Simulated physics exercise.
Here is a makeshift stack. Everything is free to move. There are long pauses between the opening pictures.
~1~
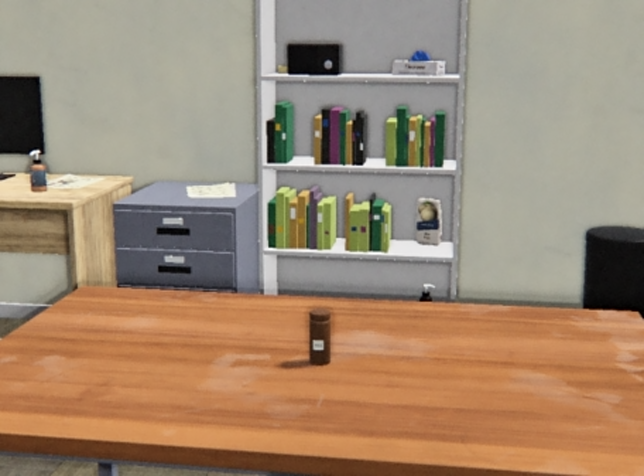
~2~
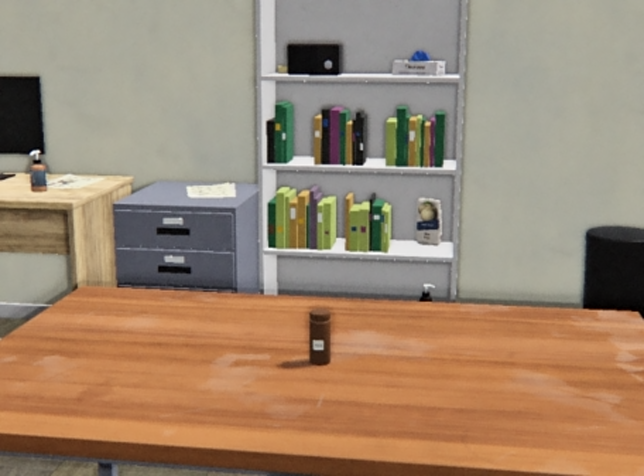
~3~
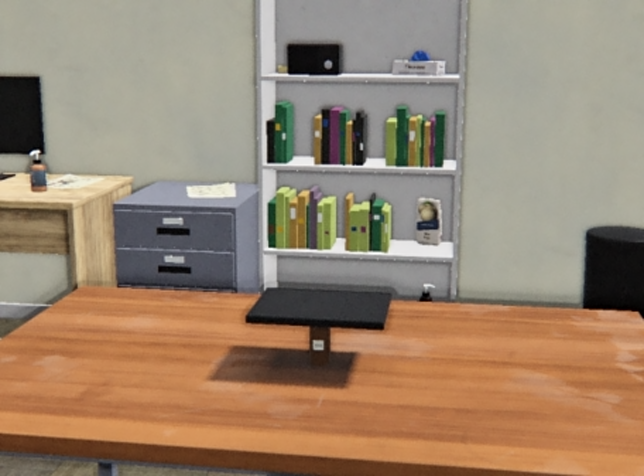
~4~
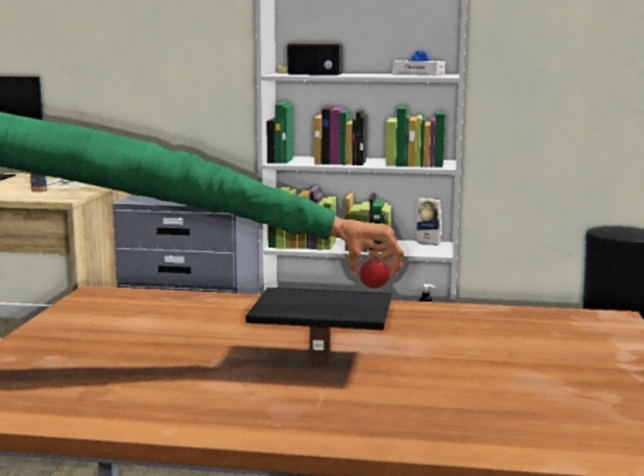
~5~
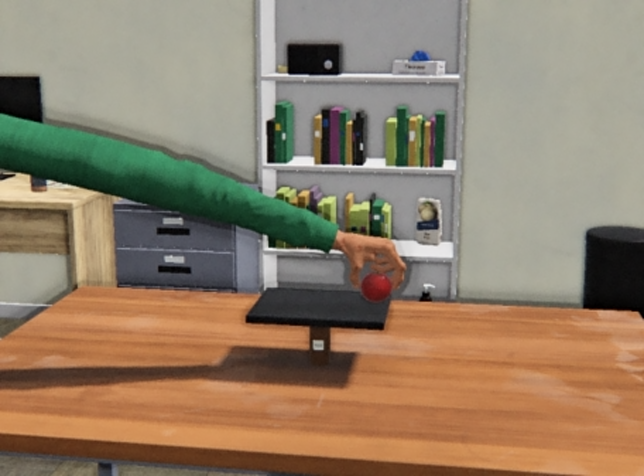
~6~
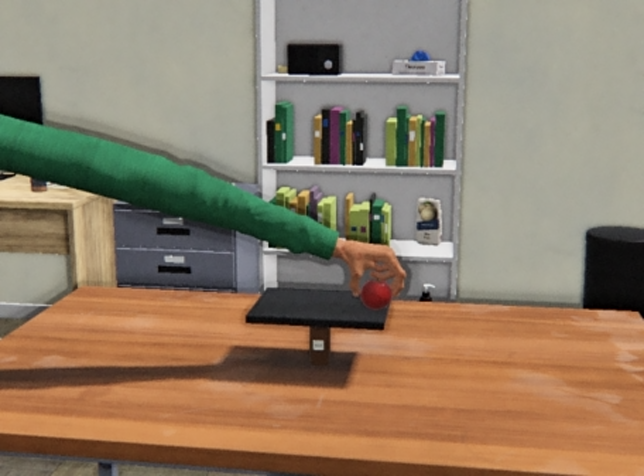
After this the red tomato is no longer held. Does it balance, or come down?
It loses its balance.
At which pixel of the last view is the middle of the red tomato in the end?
Near (404, 358).
Then, 0.40 s after the last picture, red tomato now fallen; black lid tipped 33° from how it was.
Then, 0.60 s after the last picture, black lid tipped 51° from how it was.
Then, 0.80 s after the last picture, black lid now fallen; brown shaker tipped 47° from how it was.
Then, 0.90 s after the last picture, brown shaker now fallen.
By the end, fallen, black lid, brown shaker and red tomato. Seen from the same camera at the end, red tomato near (404, 358). The stack comes apart.
